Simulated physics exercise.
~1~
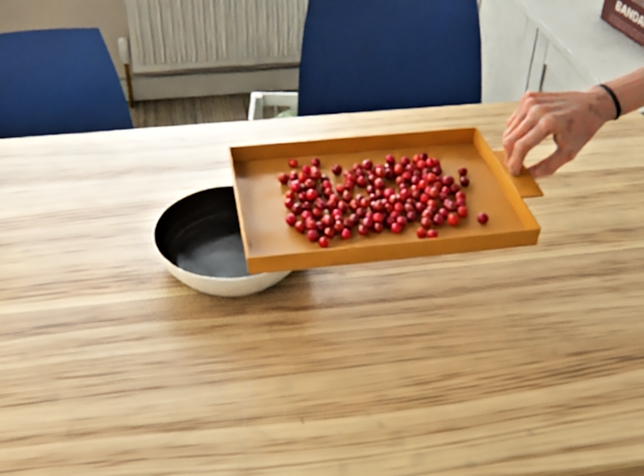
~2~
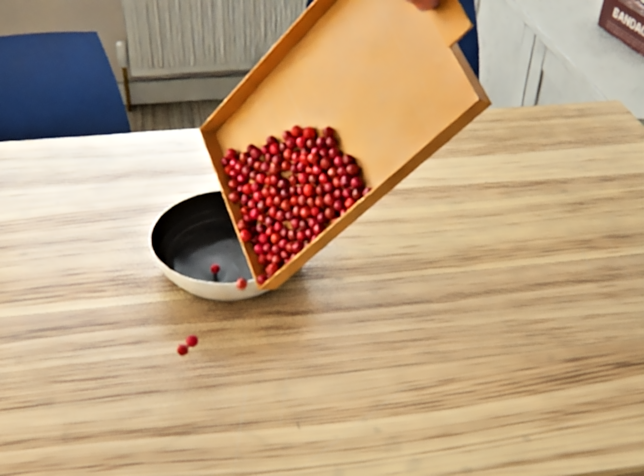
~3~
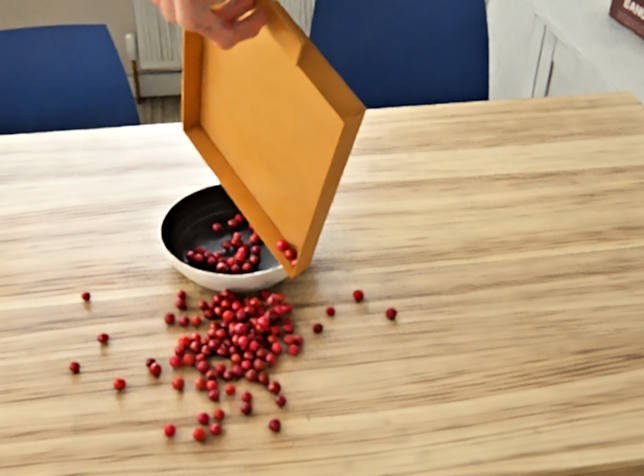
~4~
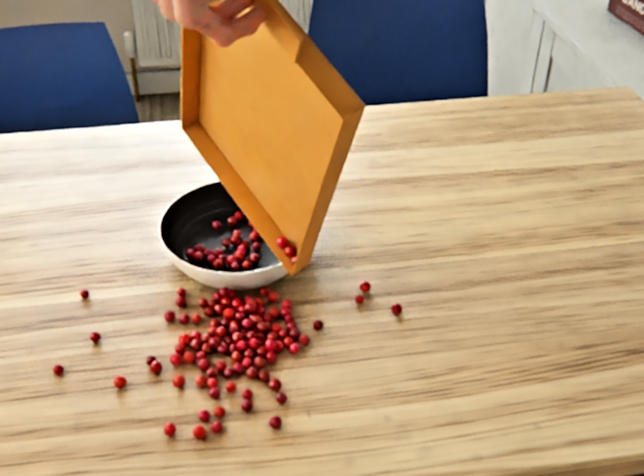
On a wooden table, a hand tips a tray of cranberries, spilling most outside the pan.
